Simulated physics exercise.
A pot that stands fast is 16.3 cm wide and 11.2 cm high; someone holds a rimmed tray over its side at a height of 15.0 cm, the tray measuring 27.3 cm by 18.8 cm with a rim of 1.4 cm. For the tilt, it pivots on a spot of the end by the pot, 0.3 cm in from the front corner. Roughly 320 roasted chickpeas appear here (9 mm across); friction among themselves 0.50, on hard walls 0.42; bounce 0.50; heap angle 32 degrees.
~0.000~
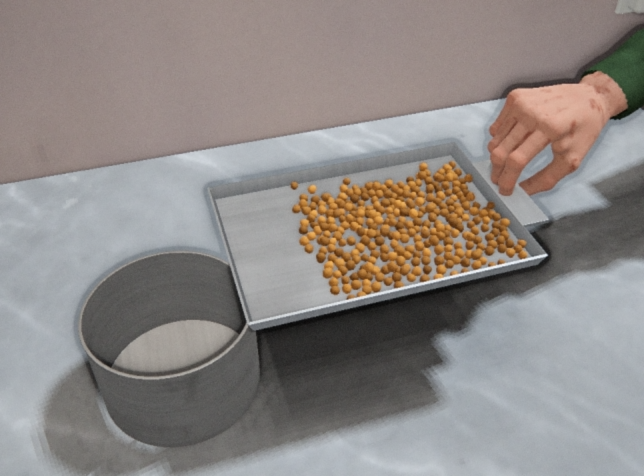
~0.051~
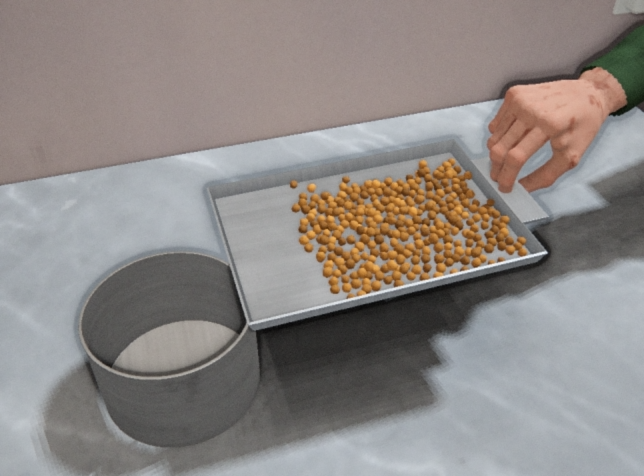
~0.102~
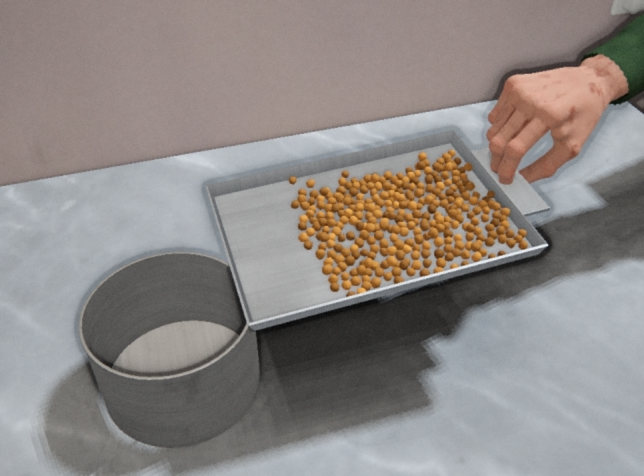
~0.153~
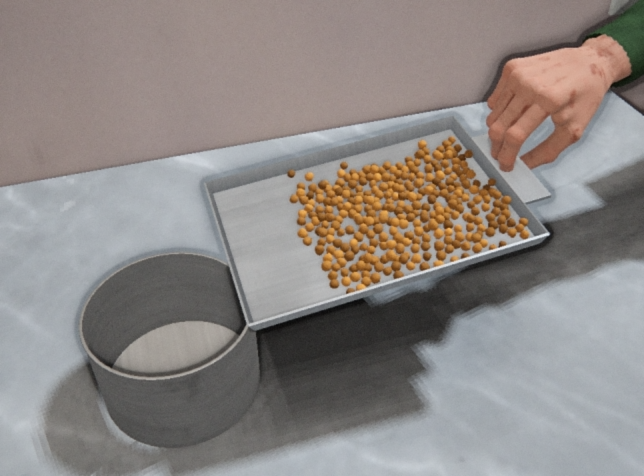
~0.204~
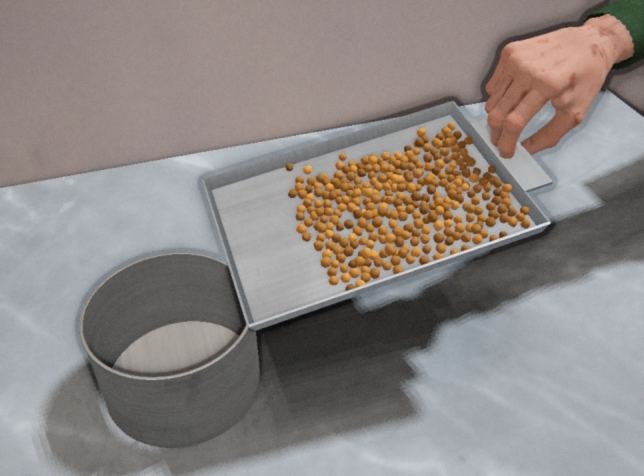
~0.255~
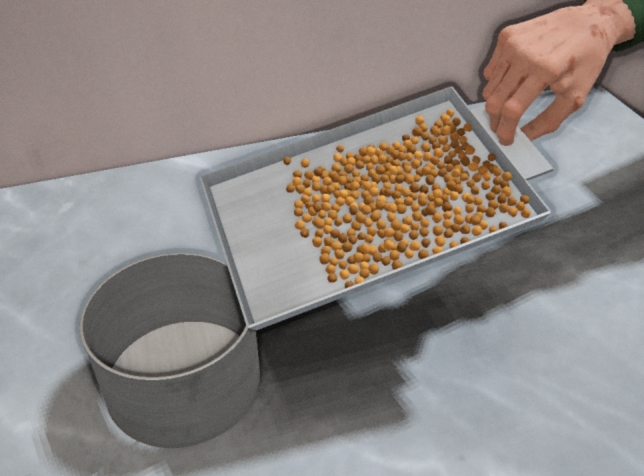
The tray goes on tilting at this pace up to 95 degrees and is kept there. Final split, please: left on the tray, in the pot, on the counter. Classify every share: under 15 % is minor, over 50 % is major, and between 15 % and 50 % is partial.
Tray: Minor, pot: Partial, counter: Major.
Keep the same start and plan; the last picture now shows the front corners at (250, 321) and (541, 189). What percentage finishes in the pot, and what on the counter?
Per cent by place - pot 65, counter 35.
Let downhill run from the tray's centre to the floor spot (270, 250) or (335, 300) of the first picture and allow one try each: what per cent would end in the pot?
Roughly 70 per cent on the first try and 0 per cent on the second.
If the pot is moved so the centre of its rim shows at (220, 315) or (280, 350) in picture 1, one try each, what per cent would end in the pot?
Estimates: 60 in a hundred and 70 in a hundred.
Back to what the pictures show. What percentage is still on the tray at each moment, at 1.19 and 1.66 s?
Earlier moment 70, later moment 0.
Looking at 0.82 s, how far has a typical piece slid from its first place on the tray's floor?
Displacement on the tray: About 11 cm.
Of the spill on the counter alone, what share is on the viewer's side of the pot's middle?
Estimate: Close to 100 per cent of the pieces.
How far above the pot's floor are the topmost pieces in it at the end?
Roughly 2.0 centimetres.
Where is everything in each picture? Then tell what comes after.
The first frame shows tray tilt 0 degrees, front corners at (253, 319) and (540, 253); middle of the pieces at (400, 227); pot at (167, 309).
The second frame shows tray tilt 1 degrees, front corners at (253, 319) and (540, 250); middle of the pieces at (399, 225).
The third frame shows tray tilt 3 degrees, front corners at (253, 319) and (540, 243); middle of the pieces at (399, 219).
The fourth frame shows tray tilt 6 degrees, front corners at (253, 320) and (542, 232), lowest corner left front; middle of the pieces at (399, 211).
The fifth frame shows tray tilt 10 degrees, front corners at (252, 320) and (543, 221), lowest corner left front; middle of the pieces at (398, 203).
The sixth frame shows tray tilt 13 degrees, front corners at (252, 321) and (543, 210), lowest corner left front; middle of the pieces at (396, 195); pot at (168, 310). The tray's pace is about 70 degrees a second.
Then, at 0.82 s, tilt 52 degrees; the tray holds 95 %, the pot 0 %.
Then, at 1.19 s, tilt 77 degrees; the tray holds 70 %, the pot 10 %.
After 1.66 s, tilt 95 degrees; the tray holds 0 %, the pot 30 %.
At rest (2.3 s), tray 0 %, pot 30 %, counter 70 %.
